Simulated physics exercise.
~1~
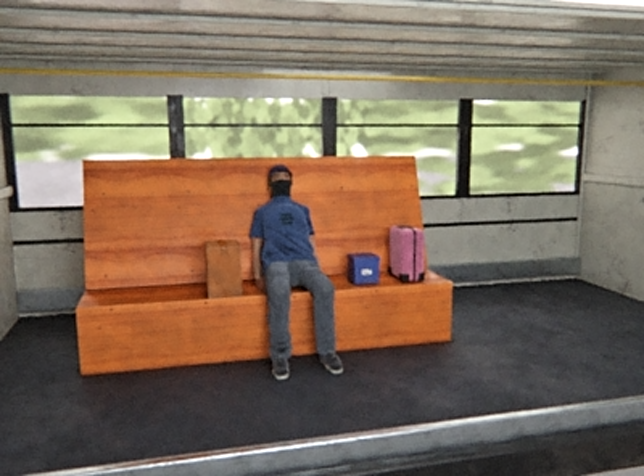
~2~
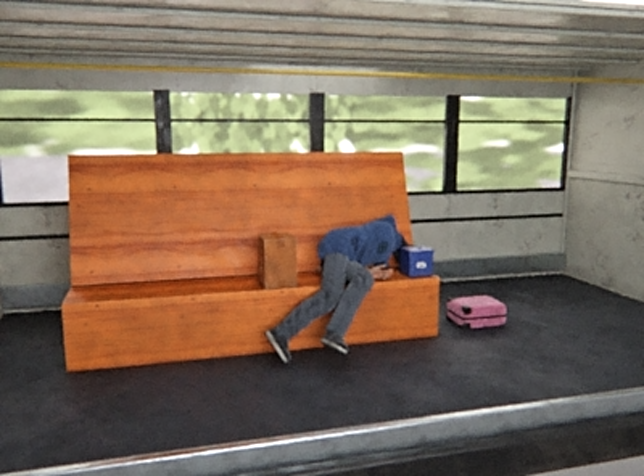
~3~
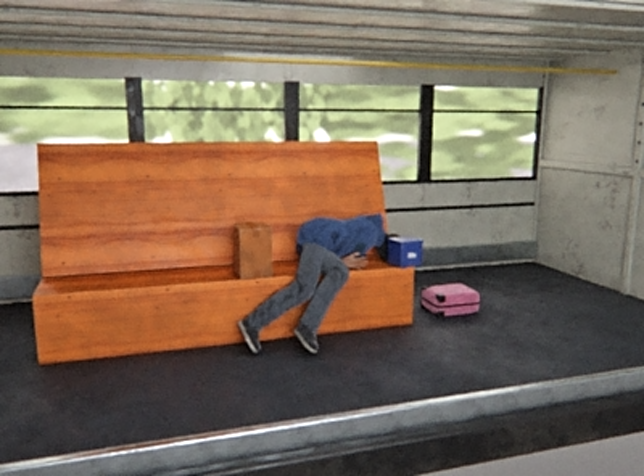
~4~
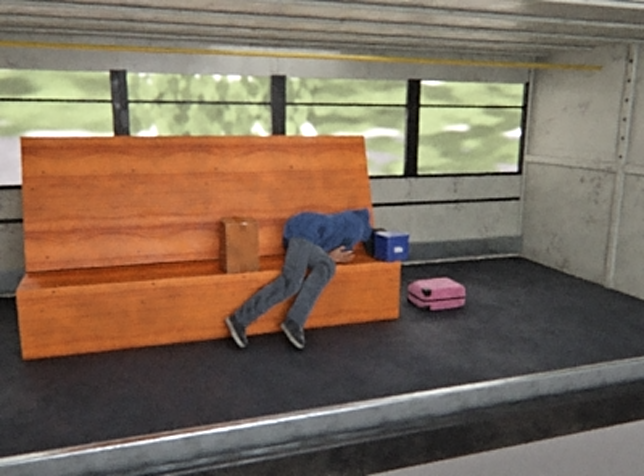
The clip shows a person in a blue shirt sitting on an orange bench among an orange-brown pack, a blue tub and a pink case, then toppling right; the case falls to the floor, while the slumped person, pack and tub remain on the bench.
